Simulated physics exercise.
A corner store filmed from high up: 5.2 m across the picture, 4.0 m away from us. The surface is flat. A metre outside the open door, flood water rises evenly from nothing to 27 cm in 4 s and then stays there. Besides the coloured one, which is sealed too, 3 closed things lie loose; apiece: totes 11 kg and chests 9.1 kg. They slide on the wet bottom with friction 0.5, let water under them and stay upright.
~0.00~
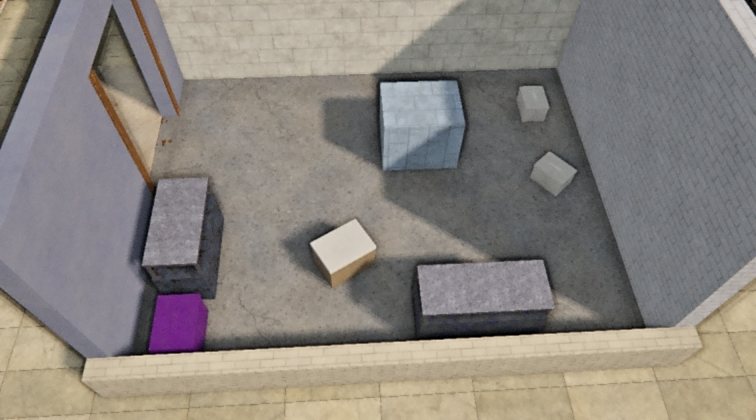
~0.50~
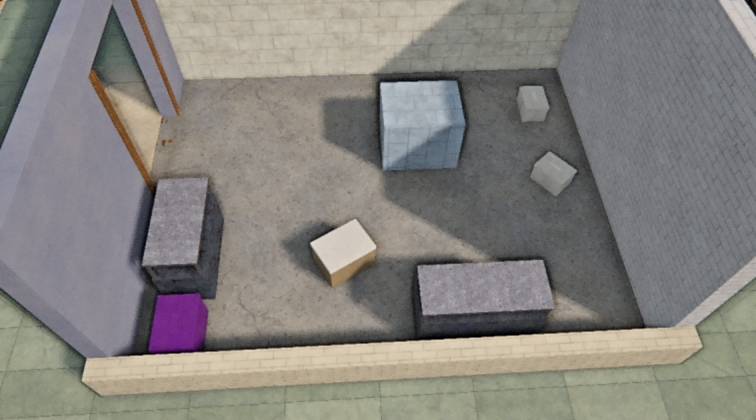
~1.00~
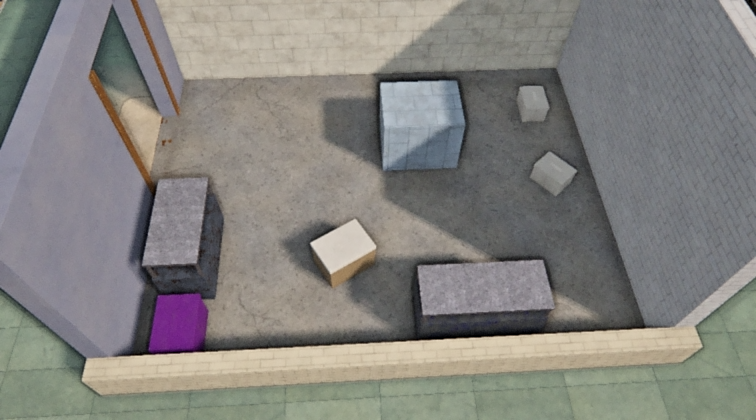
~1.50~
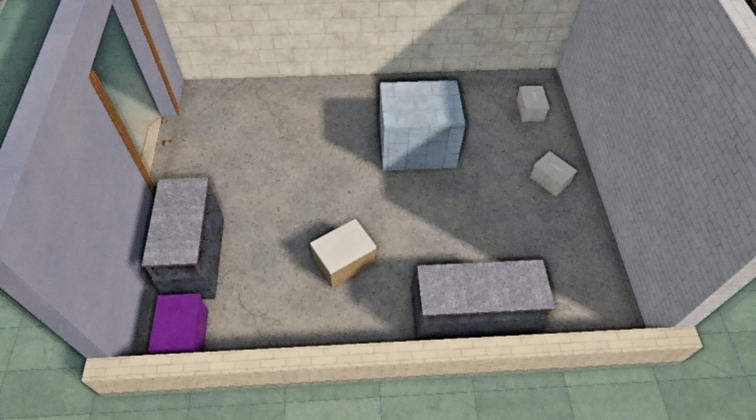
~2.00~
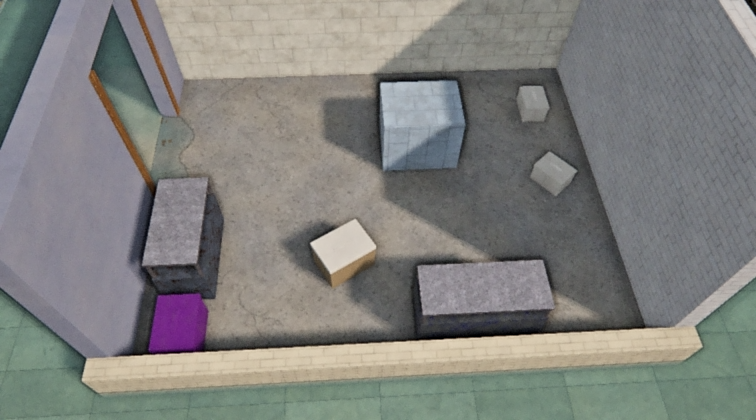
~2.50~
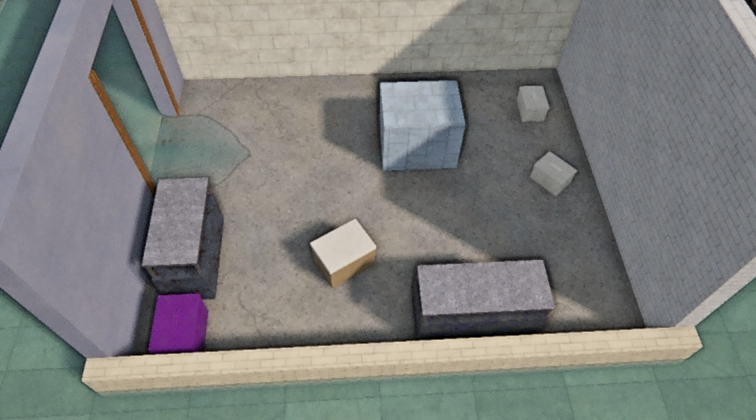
In a walled store seen from above, greenish water spread over the ground outside, then crept through the open doorway on the left onto the floor, while the purple chest and other blocks stayed still.
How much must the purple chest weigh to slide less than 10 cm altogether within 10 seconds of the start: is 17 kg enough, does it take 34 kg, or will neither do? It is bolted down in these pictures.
I expect that the lower weight is enough.
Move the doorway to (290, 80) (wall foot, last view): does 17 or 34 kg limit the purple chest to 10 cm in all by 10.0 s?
In that case neither weight holds it.
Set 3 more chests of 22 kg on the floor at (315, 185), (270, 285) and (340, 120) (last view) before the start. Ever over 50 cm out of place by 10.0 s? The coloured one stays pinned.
In turn: Over, short of it, past it.
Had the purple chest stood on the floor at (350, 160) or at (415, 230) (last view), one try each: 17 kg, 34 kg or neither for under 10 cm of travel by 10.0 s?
In turn: Only the larger holds; it takes the larger.
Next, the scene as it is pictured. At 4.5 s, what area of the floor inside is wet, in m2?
Some 8.5 m2.
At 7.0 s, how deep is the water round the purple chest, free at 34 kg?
About 0 cm.
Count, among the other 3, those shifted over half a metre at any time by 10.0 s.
I count 3.
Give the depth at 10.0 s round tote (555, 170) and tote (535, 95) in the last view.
About 9 and 15 cm.
After 3.5 s the purple chest would be 0 cm from its start with 17 kg and 0 cm from its start with 34 kg; 0 cm of water round it then.
After 4.5 s the purple chest would be 0 cm from its start with 17 kg and 0 cm from its start with 34 kg; 0 cm of water round it then.
After 7.0 s the purple chest would be 0 cm from its start with 17 kg and 0 cm from its start with 34 kg; 0 cm of water round it then.
After 10.0 s the purple chest would be 0 cm from its start with 17 kg and 0 cm from its start with 34 kg; 3 cm of water round it then.
